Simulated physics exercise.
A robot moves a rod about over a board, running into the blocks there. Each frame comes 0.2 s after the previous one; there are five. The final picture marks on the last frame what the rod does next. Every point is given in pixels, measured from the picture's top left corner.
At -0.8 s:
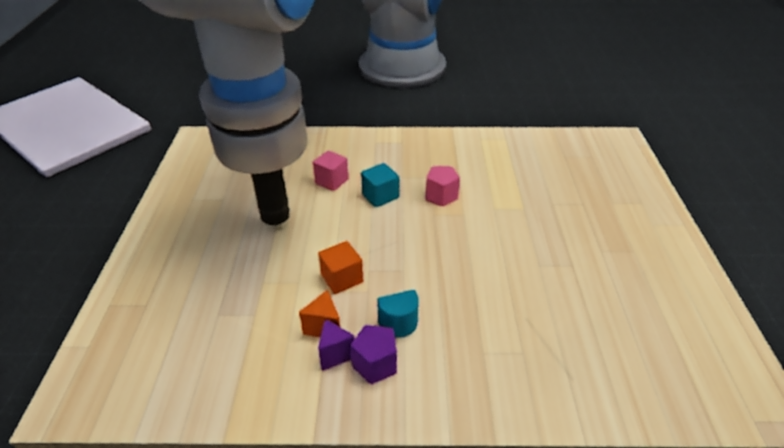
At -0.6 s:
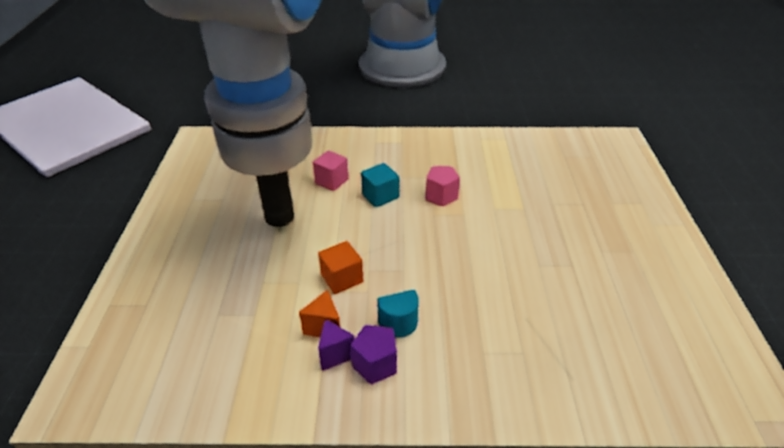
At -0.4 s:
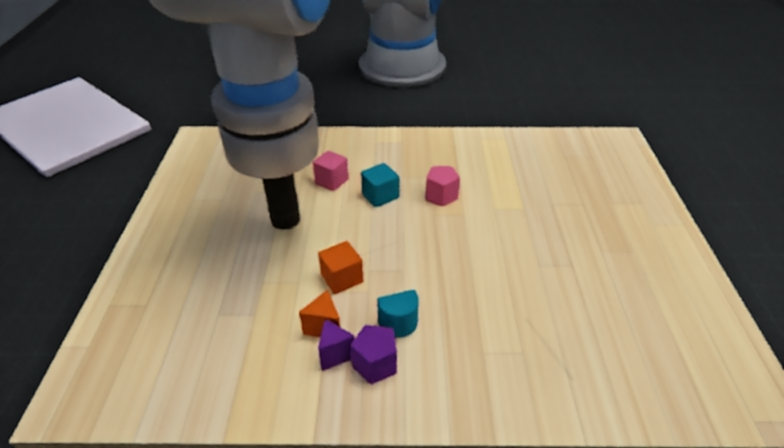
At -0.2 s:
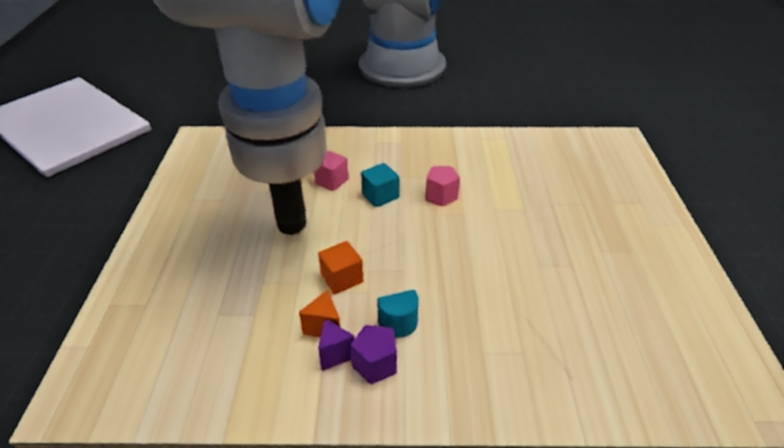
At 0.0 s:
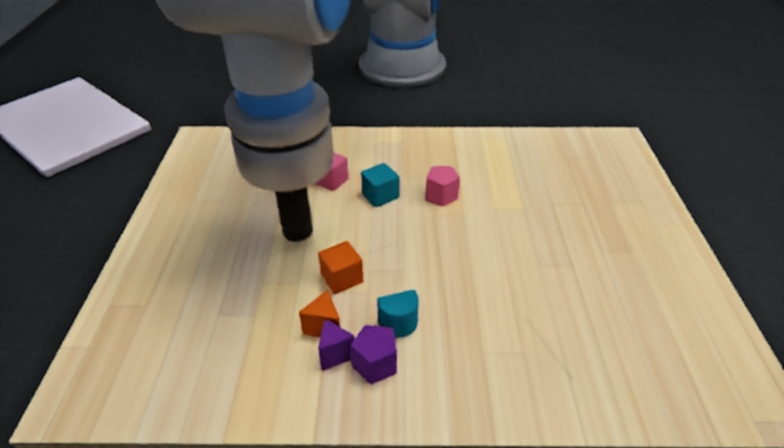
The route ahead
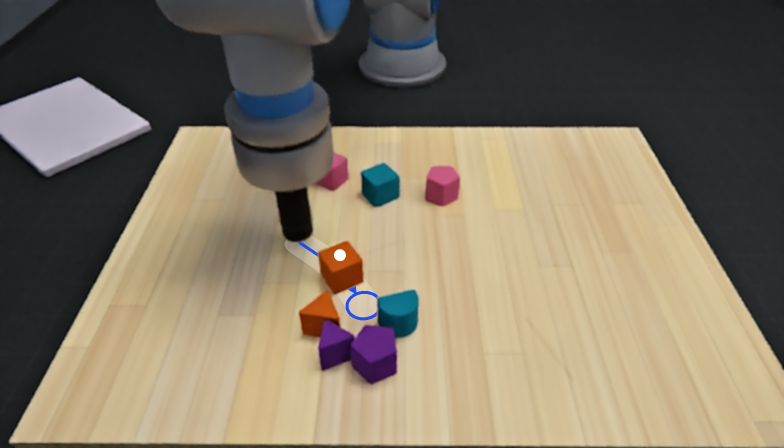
On a pale wooden board with pink, turquoise, orange and purple blocks scattered across it, a robot arm holds a black rod upright near the upper left. The arm moves the rod slowly a short way to the right, then slightly downward too, nearing the orange four-sided block. None of the blocks move.
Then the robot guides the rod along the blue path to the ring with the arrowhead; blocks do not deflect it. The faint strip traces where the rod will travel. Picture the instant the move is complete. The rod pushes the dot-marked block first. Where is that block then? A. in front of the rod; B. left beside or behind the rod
The answer is A.
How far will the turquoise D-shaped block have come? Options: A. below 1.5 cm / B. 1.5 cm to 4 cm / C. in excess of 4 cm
Correct choice: B.
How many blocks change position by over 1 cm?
The count is two.
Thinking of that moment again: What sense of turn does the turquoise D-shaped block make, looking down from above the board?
Answer: Anticlockwise.
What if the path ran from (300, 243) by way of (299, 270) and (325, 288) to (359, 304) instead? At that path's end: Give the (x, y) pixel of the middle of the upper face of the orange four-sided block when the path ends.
Around pixel (366, 255).
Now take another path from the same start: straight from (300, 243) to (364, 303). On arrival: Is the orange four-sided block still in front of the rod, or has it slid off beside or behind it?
Ahead.
The drawn path runs from (300, 243) by way of (337, 269) to (364, 305); the dot is on the orange four-sided block.
What follows on the original path. One third of the way, rod at (325, 250); nothing pushed yet.
Two thirds of the way, rod at (347, 271); orange four-sided block at (366, 279).
At the end, rod at (363, 295); orange triangular piece not moved; orange four-sided block at (387, 303), turned 15° anticlockwise; turquoise D-shaped block at (419, 315), turned 25° anticlockwise.
